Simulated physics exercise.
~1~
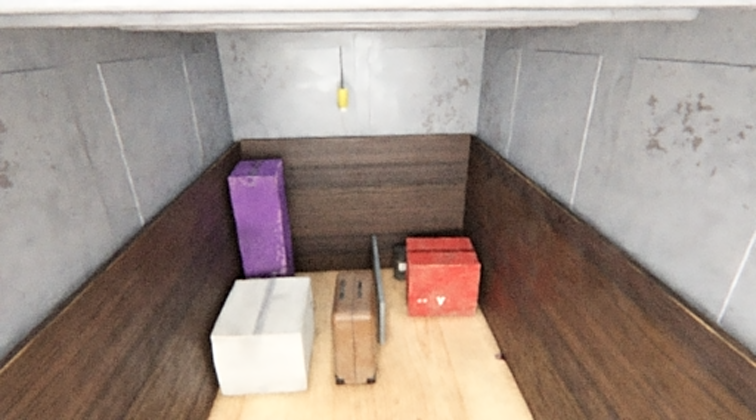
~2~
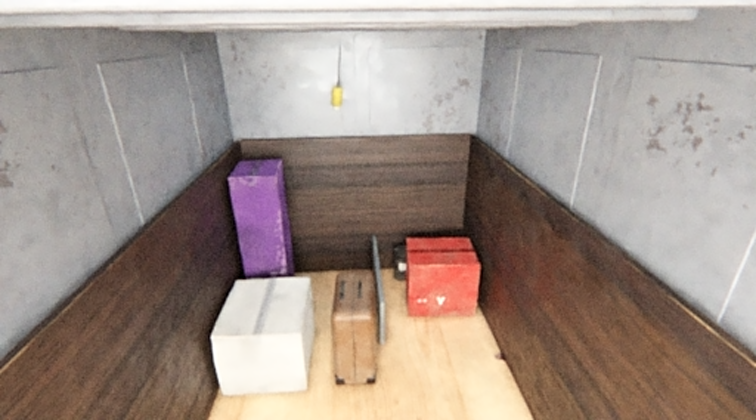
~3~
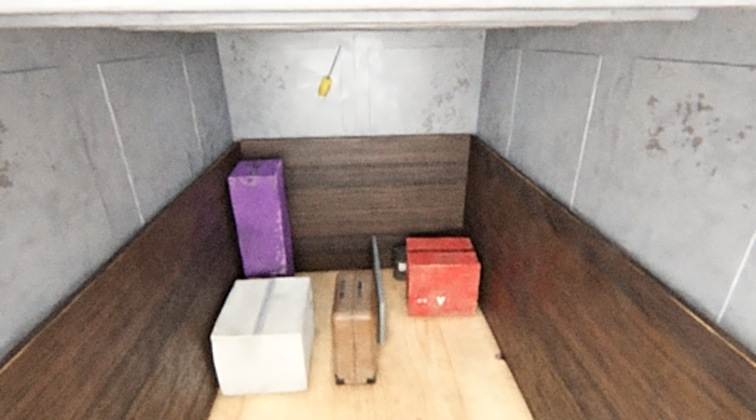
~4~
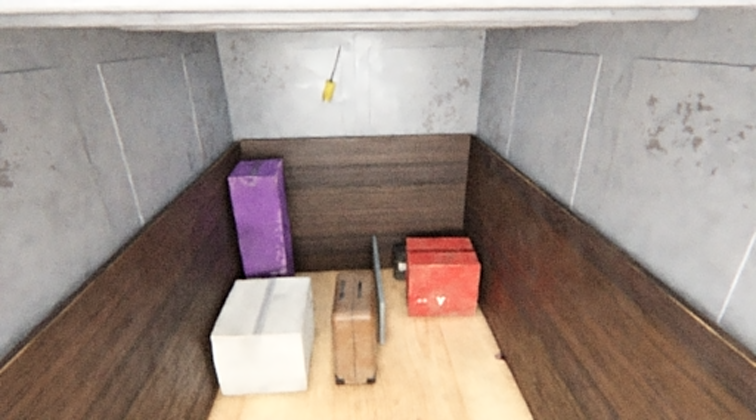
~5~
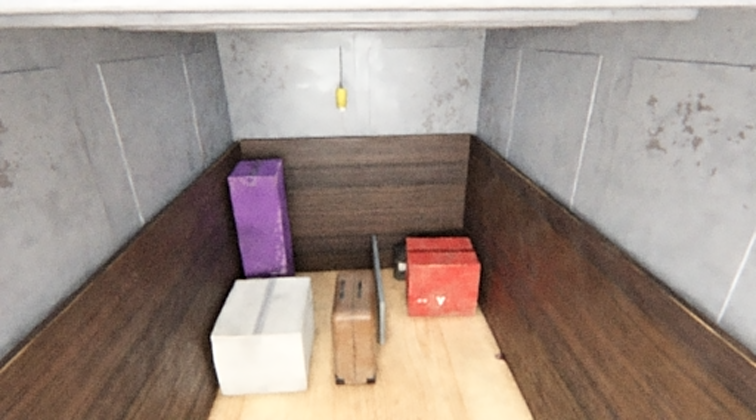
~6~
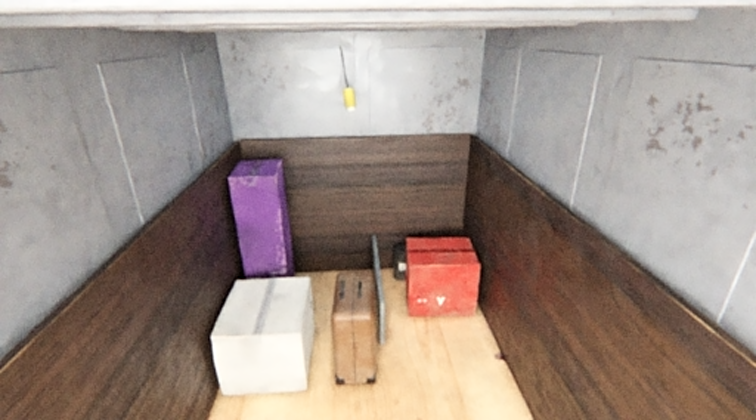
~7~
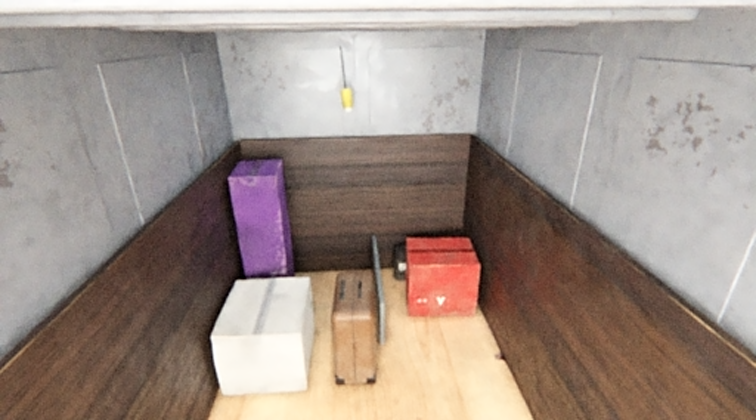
The clip shows a moving van's load bay with a purple box, white box, brown case, red box and partly hidden black canister, all staying still while a yellow lamp on a cord swings left, then back right, and hangs nearly straight at the end.
